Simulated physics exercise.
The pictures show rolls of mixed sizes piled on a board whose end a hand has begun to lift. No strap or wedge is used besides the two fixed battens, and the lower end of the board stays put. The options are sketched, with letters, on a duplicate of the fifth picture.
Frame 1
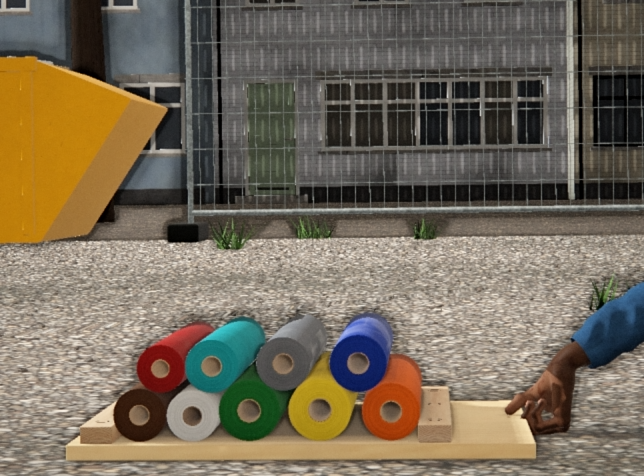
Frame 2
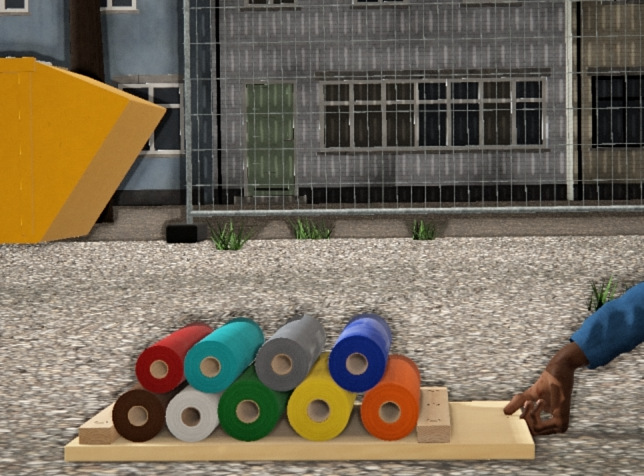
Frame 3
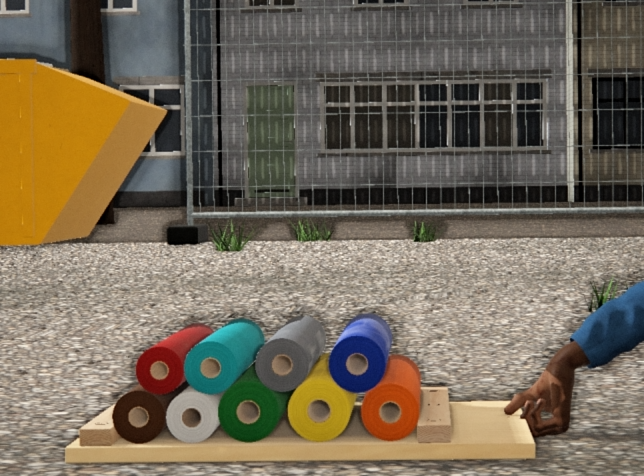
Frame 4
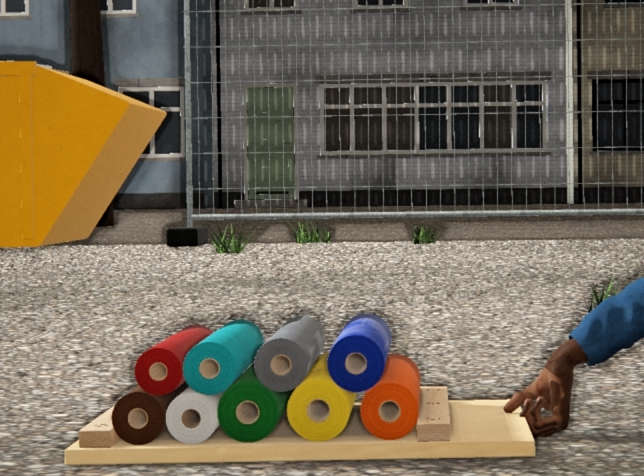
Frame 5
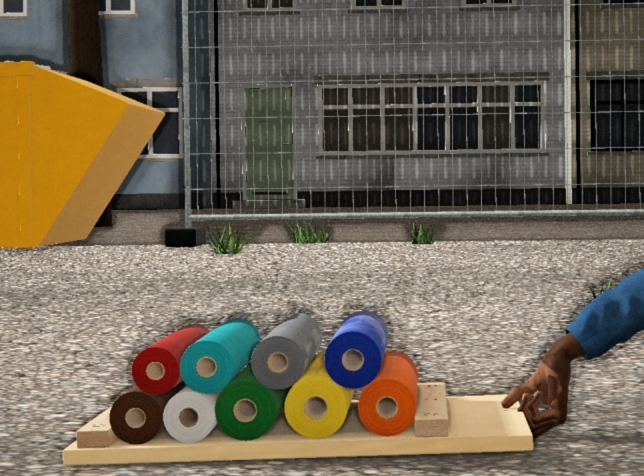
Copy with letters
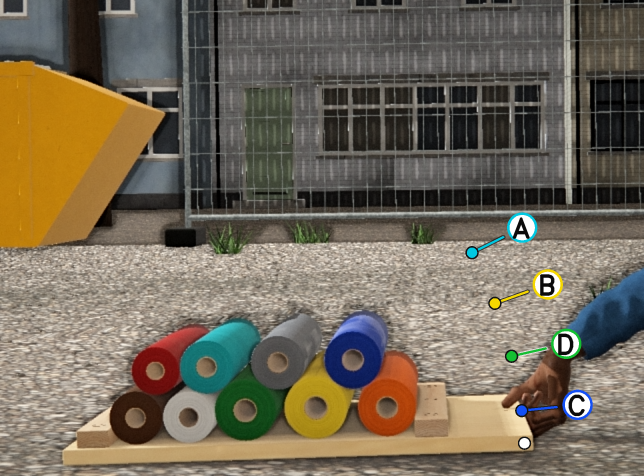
Nine coloured rolls stacked in two rows on a wooden board, barely shifting as a hand holds its right end outdoors.
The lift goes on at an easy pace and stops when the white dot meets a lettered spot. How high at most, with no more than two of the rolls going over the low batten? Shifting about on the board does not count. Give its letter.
At most to A.
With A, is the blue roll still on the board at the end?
Yes, with A.
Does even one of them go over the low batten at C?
No, at C.
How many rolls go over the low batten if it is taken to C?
It comes to none.
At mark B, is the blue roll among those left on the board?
Yes, with B.
On the copy, A at (472, 253); B at (495, 303); C at (522, 410); D at (512, 356); the white dot at (525, 443).
On A. First, board at 16°.
Then, board at 26°.
Finally, board at 26°, two over the low batten (turquoise, red).
By contrast, B none over the low batten; C none over the low batten; D none over the low batten.
